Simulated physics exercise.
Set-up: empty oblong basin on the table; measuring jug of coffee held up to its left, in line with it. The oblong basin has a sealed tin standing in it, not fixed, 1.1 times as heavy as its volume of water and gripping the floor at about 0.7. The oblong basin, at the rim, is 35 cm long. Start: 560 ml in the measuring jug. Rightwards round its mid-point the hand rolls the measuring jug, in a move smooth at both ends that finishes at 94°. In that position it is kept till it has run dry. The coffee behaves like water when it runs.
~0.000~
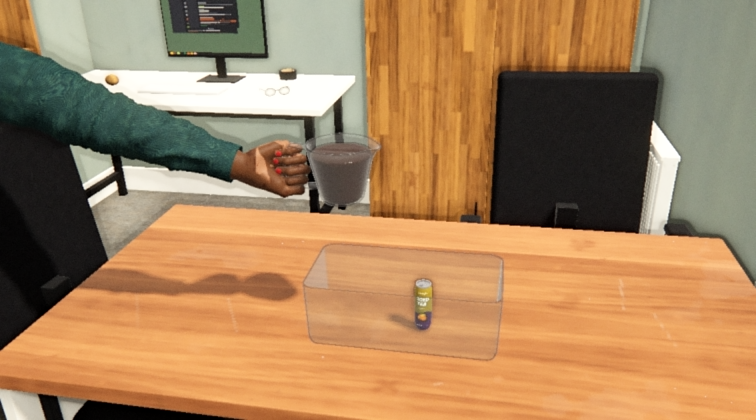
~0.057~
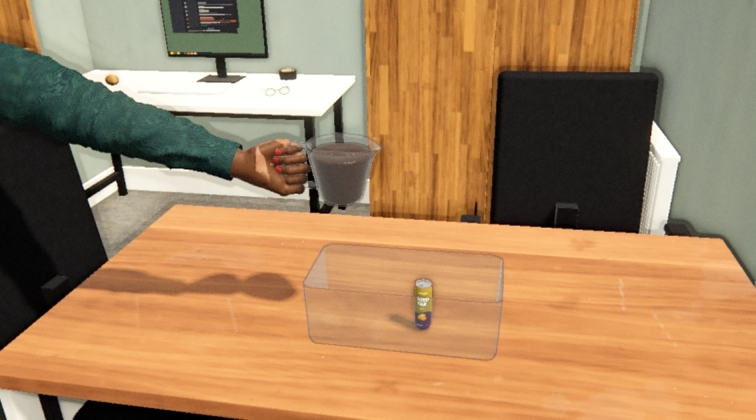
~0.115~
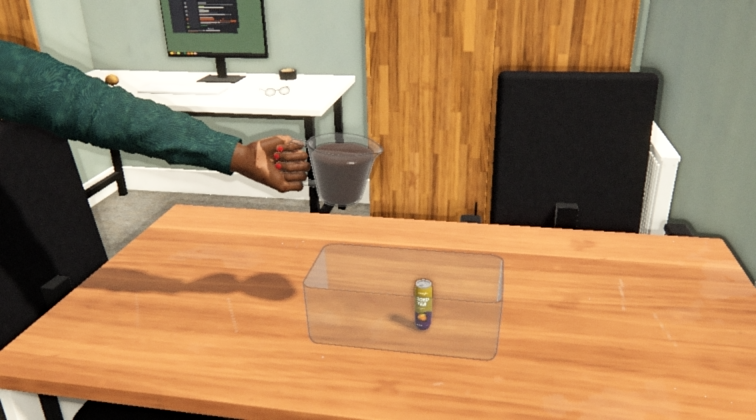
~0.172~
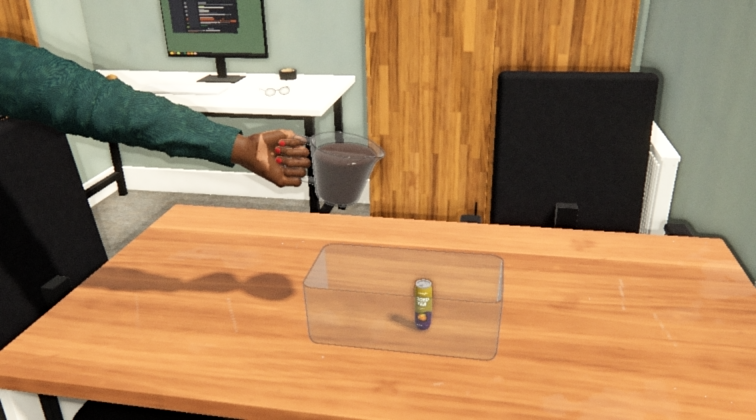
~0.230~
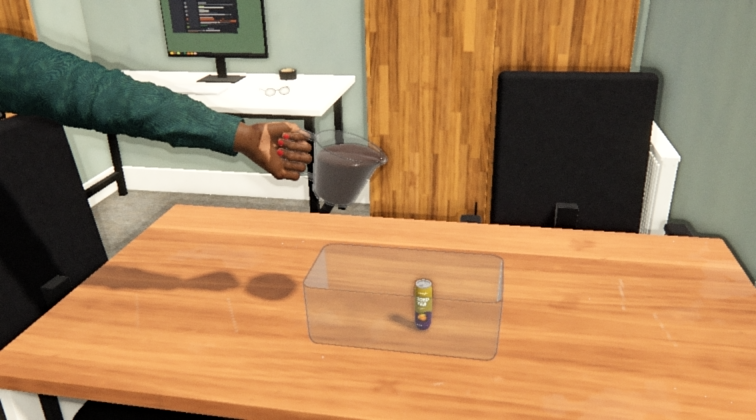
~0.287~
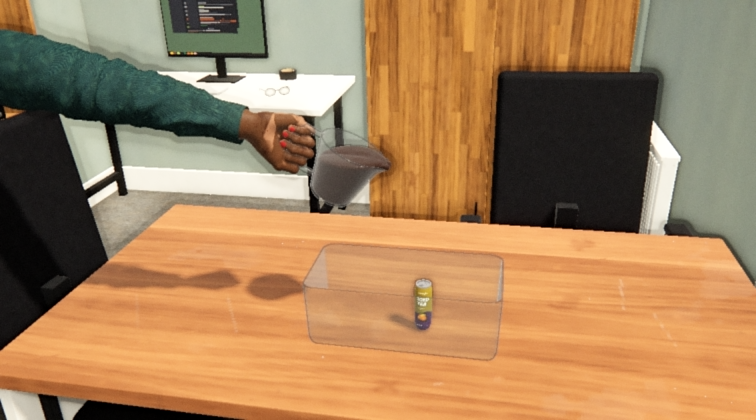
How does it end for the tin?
The tin goes down.
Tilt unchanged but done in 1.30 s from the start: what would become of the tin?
After the tilt, the tin is still standing.
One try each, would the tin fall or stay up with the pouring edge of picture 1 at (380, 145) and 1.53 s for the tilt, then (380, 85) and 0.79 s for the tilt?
First it stays on its base; then it stays on its base.
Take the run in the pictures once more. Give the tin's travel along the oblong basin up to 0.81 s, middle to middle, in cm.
About 0 cm.
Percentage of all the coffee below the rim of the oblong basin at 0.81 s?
Around 70 parts in a hundred.
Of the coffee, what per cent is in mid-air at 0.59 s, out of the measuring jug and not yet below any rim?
I'd put it at about 34 percent.
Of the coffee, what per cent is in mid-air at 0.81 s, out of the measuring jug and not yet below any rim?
Estimated airborne part: Roughly 20 per cent.
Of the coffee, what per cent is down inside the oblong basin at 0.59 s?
At that time the basin holds about 14 per cent of the liquid.
By 0.59 s the tilt is 80° and 51 per cent is still to pour; the tin stands where it began.
By 0.81 s the tilt is 94° and 11 per cent is still to pour; the tin stands where it began.
By 1.04 s the tilt is 94° and 1 per cent is still to pour; the tin leans 36°.
By 1.29 s the tilt is 94° and 0 per cent is still to pour; the tin lies on its side.
At rest the tin lies on its side.
